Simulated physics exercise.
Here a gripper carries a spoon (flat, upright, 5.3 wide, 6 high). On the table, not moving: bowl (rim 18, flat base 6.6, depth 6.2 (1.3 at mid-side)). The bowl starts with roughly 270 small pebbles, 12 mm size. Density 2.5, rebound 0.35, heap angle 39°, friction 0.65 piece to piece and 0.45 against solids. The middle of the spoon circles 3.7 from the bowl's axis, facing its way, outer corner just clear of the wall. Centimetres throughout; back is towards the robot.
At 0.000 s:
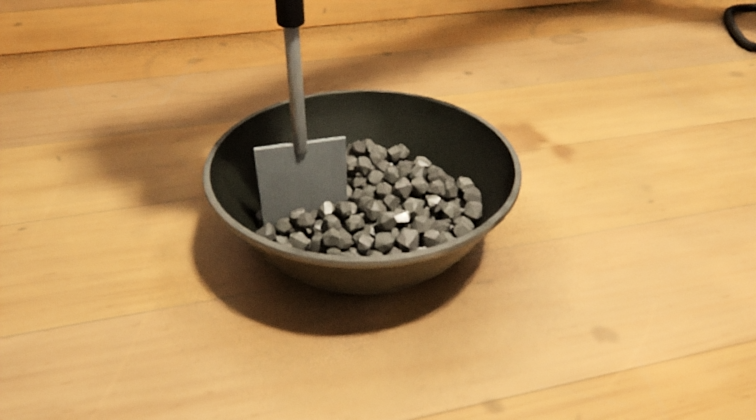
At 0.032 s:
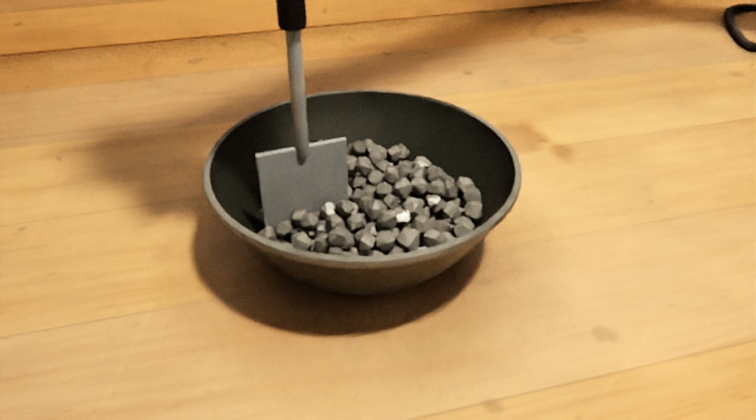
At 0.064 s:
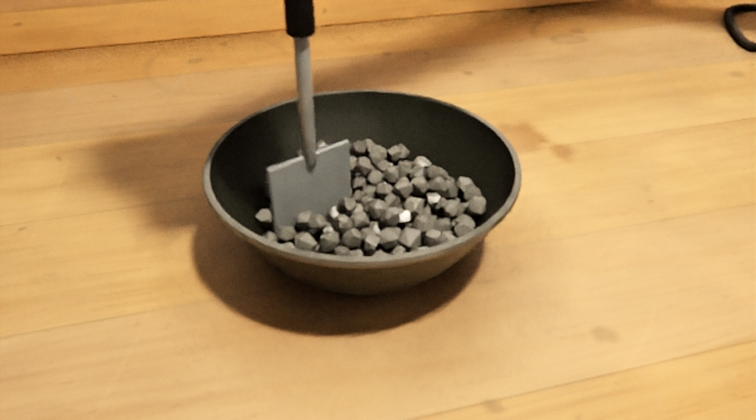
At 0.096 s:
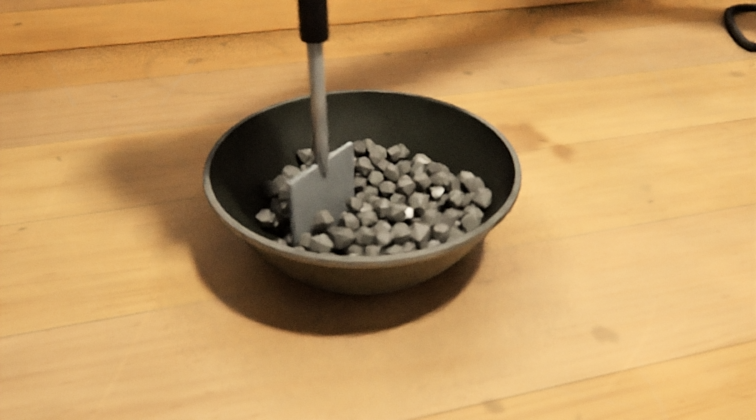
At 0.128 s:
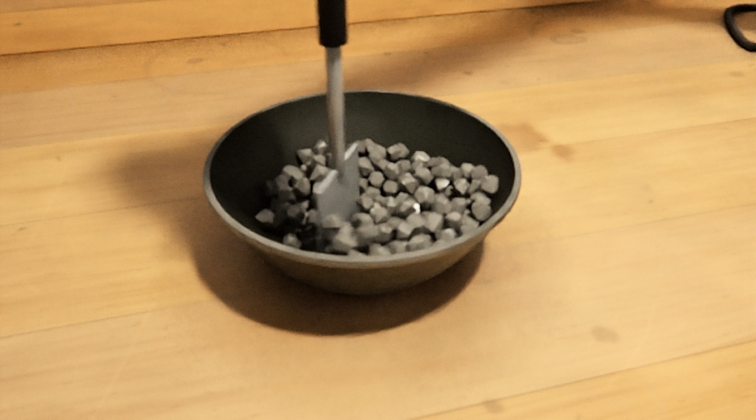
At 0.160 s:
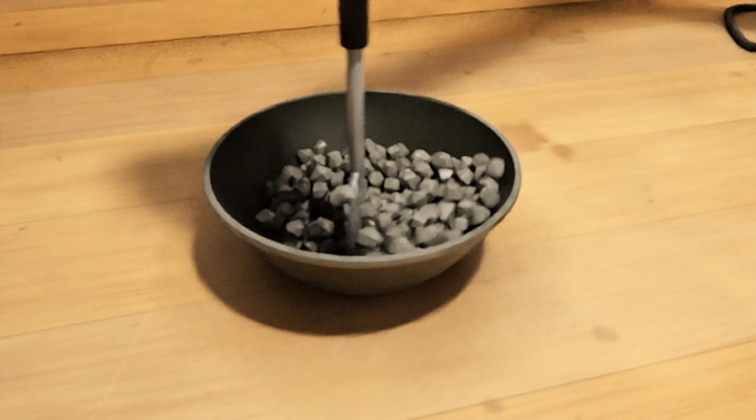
A dark bowl of gray pebbles sits still while a flat spoon sweeps rightward, turning edge-on.
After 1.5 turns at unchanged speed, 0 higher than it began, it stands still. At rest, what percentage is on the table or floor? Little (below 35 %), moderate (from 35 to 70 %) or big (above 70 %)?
On the table or floor the share is little, below 35 %.
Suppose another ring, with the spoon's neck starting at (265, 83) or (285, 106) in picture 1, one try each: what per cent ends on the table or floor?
About 0 and 25 per cent.
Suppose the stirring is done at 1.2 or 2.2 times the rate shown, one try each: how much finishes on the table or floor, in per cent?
Some 30 and 55 per cent.
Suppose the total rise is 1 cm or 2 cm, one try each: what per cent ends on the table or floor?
Some 20 and 10 per cent.
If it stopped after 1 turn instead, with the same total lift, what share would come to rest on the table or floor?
In that case some 20 per cent.
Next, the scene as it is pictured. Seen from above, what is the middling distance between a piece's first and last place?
About 9 cm.
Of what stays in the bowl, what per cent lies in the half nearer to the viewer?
Some 25 per cent.
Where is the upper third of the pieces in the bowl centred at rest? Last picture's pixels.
At about (405, 141).
After 0.52 s, 254° round, highest piece 9 above the table; 249 in the bowl, 13 on the table or floor, 8 in flight or on the tool.
After 0.89 s, 78° round, highest piece 8 above the table; 218 in the bowl, 49 on the table or floor, 3 in flight or on the tool.
After 1.27 s, 180° round, highest piece 7 above the table; 203 in the bowl, 66 on the table or floor, 1 in flight or on the tool.
After 1.97 s, 180° round, highest piece 7 above the table; 203 in the bowl, 67 on the table or floor.
In the end, 203 in the bowl, 67 on the table or floor. That is 25 % on the table or floor.
